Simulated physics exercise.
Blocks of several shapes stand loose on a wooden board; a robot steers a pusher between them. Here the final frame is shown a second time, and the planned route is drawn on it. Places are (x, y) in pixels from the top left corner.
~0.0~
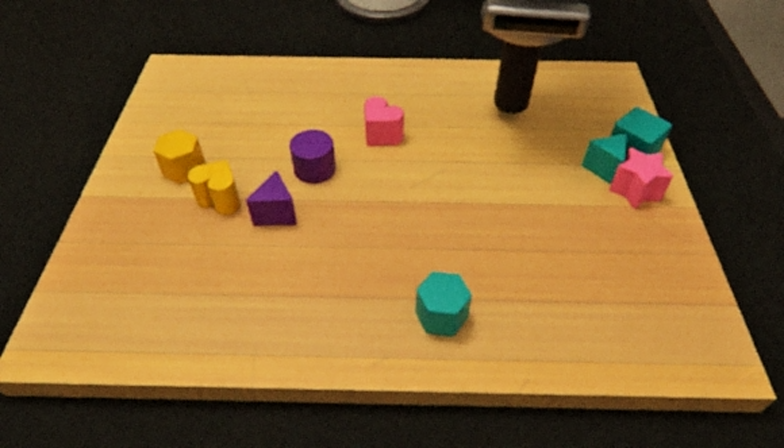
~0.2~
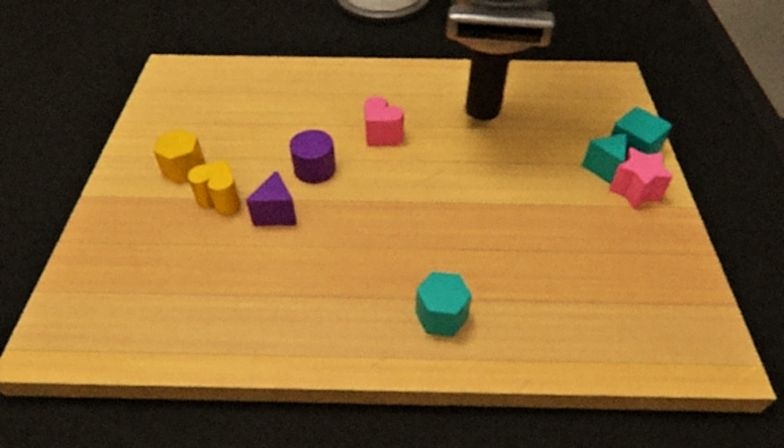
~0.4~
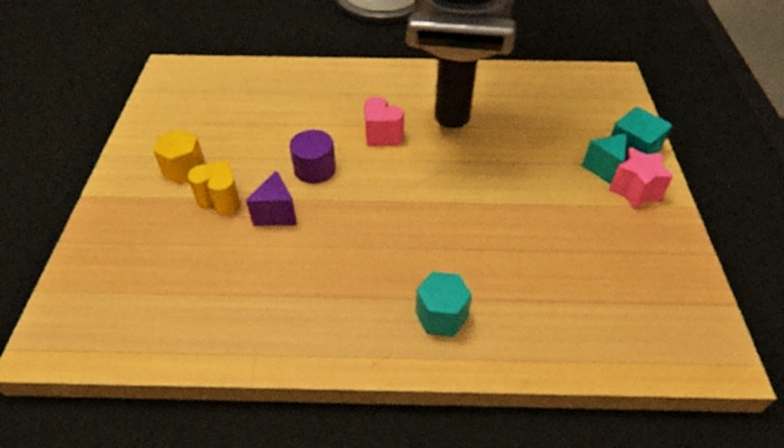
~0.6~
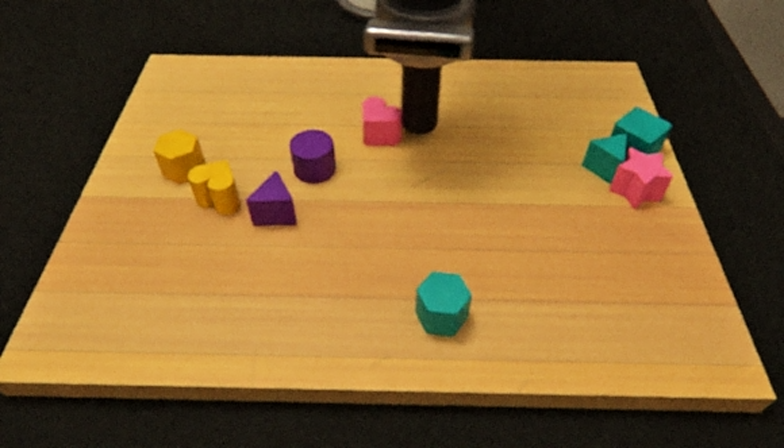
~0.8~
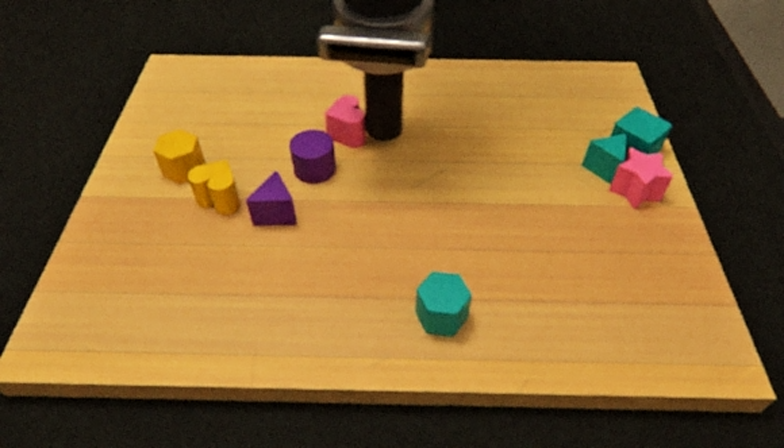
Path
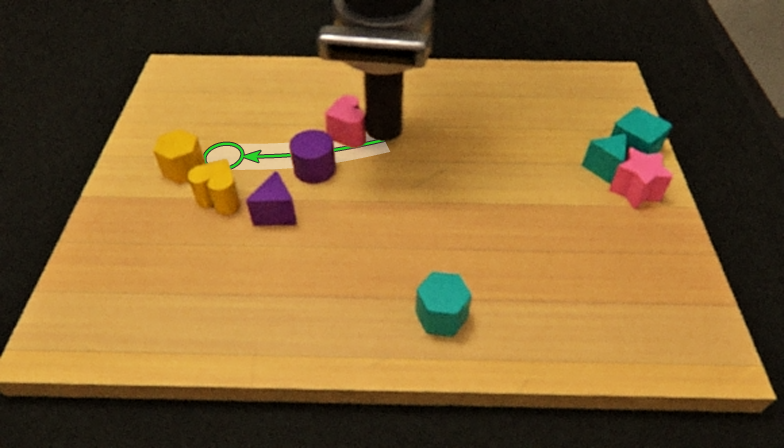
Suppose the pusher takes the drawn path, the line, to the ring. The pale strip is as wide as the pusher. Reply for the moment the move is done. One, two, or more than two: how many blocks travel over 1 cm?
The count is two.
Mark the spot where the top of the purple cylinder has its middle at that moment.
I'd say the purple cylinder ends with its top centre at (271, 159).
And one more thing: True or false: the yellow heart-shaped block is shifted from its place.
The statement is incorrect.
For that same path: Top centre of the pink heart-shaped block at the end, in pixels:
For the centre of its top, I'd go with (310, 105).
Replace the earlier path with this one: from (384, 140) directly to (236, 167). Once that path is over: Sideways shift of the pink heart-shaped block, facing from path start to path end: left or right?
The right-hand side.
The drawn path runs from (384, 140) through (306, 154) to (223, 156).
The first path, step by step. One third of the way, pusher (331, 139); purple cylinder (302, 147); pink heart-shaped block (316, 106), turned 75° clockwise.
Two thirds of the way, pusher (274, 145); purple three-sided block (270, 194); purple cylinder (271, 159); pink heart-shaped block (310, 105), turned 105° clockwise.
At the end, pusher (220, 145); yellow hexagon not moved; yellow heart-shaped block not moved; purple three-sided block (270, 194); purple cylinder (271, 159); pink heart-shaped block (310, 105), turned 105° clockwise.
